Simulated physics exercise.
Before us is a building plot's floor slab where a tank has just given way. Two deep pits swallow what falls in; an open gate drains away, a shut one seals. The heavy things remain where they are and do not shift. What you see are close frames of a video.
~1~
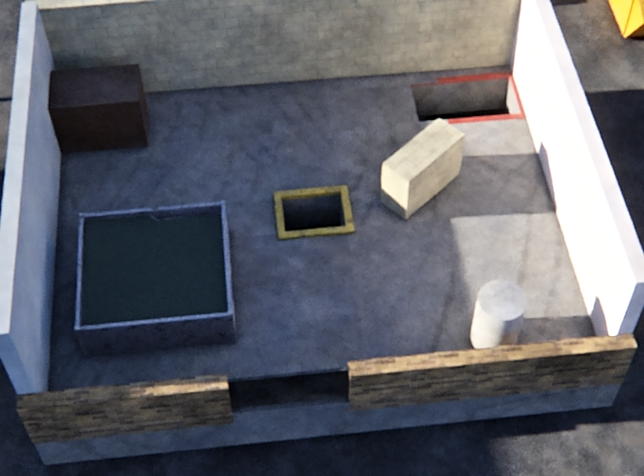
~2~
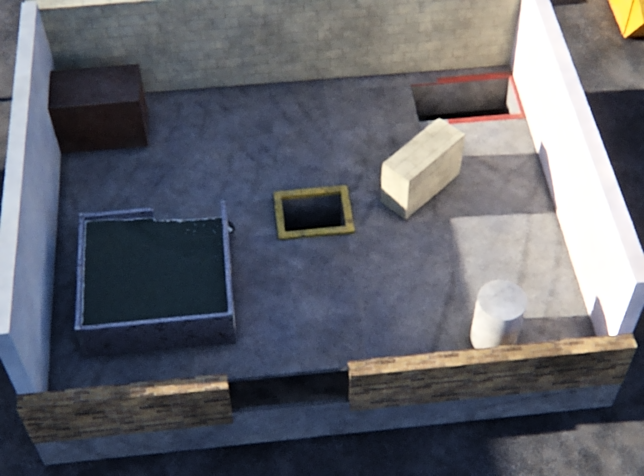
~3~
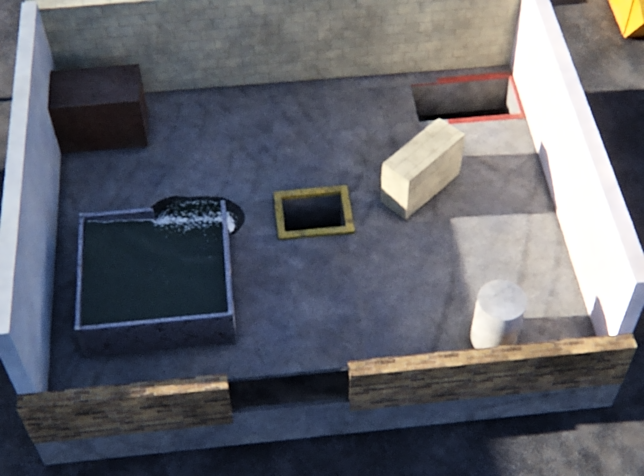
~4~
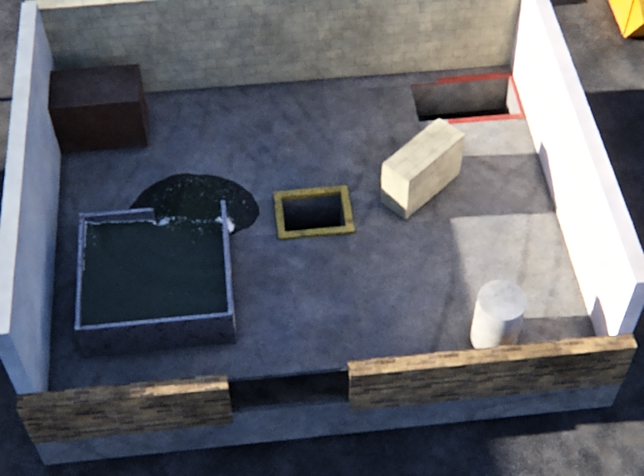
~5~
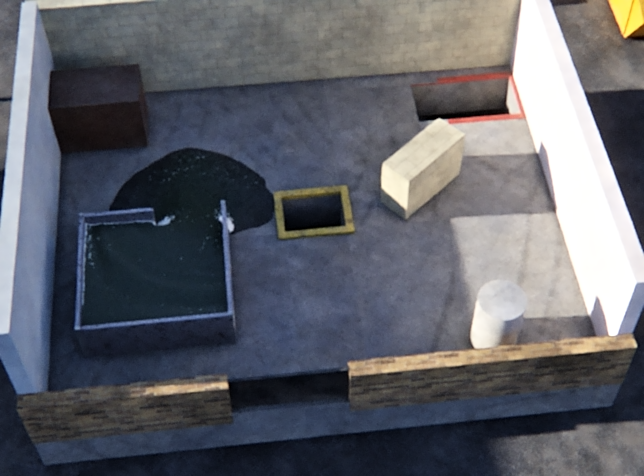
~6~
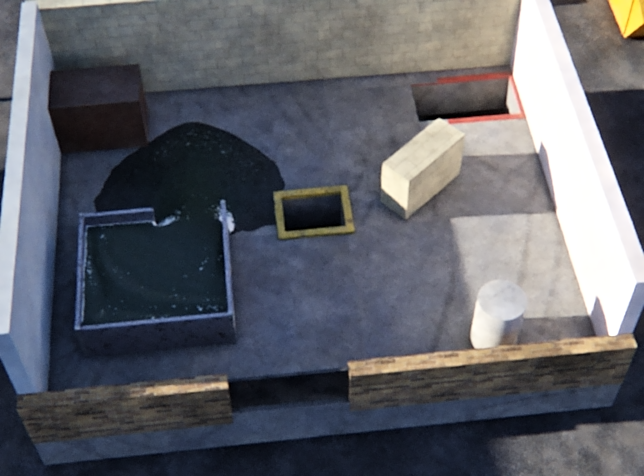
On a walled concrete floor, dark water bursts from a tank's far side and spreads outward.
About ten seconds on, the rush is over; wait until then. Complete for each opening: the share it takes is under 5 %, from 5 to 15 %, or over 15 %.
The share the gate takes is under 5 %; the share the yellow pit takes is under 5 %; the share the red pit takes is over 15 %.
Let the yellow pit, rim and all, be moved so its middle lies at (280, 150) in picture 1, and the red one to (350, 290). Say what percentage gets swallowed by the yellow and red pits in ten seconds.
Roughly, in per cent: Yellow 15, red 0.
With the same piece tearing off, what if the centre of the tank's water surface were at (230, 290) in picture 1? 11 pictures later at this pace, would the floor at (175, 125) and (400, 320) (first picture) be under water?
First submerged, then spared.
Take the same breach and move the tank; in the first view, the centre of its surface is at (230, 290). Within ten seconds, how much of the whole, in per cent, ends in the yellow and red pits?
The yellow pit gets 25 per cent and the red pit 15 per cent.
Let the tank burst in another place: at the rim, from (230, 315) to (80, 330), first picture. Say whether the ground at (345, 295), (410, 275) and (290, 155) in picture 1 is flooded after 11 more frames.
Taking them in order, I'd say swamped, swamped and not reached.
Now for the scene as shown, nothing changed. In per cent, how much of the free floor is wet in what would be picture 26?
It comes to roughly 40 in a hundred.
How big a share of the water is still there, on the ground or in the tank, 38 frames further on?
The share not yet gone is roughly 80 percent.
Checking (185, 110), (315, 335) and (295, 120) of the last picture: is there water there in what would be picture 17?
Listed points: Inundated / unwetted / inundated.
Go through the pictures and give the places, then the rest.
The first picture shows the tank at (154, 266) is whole and still.
In the second picture, the front is at a hidden place, out from the gap on the tank's far side.
In the third picture, the front is at (230, 205), out from the gap on the tank's far side.
In the fourth picture, water pours out on the tank's far side and has run to (171, 180).
In the fifth picture, water pours out on the tank's far side and has run to (195, 152).
In the sixth picture, the front is at (200, 126), out from the gap on the tank's far side.
A moment on, water covers 25 % of the floor; the gate 0 %, the yellow pit 0 %, the red pit 0 %.
Next, water covers 35 % of the floor; the gate 0 %, the yellow pit 0 %, the red pit 0 %.
Then, water covers 40 % of the floor; the gate 0 %, the yellow pit 0 %, the red pit 5 %.
Later, water covers 50 % of the floor; the gate 0 %, the yellow pit 0 %, the red pit 19 %.
In the end, water covers 70 % of the floor; the gate 0 %, the yellow pit 0 %, the red pit 38 %.
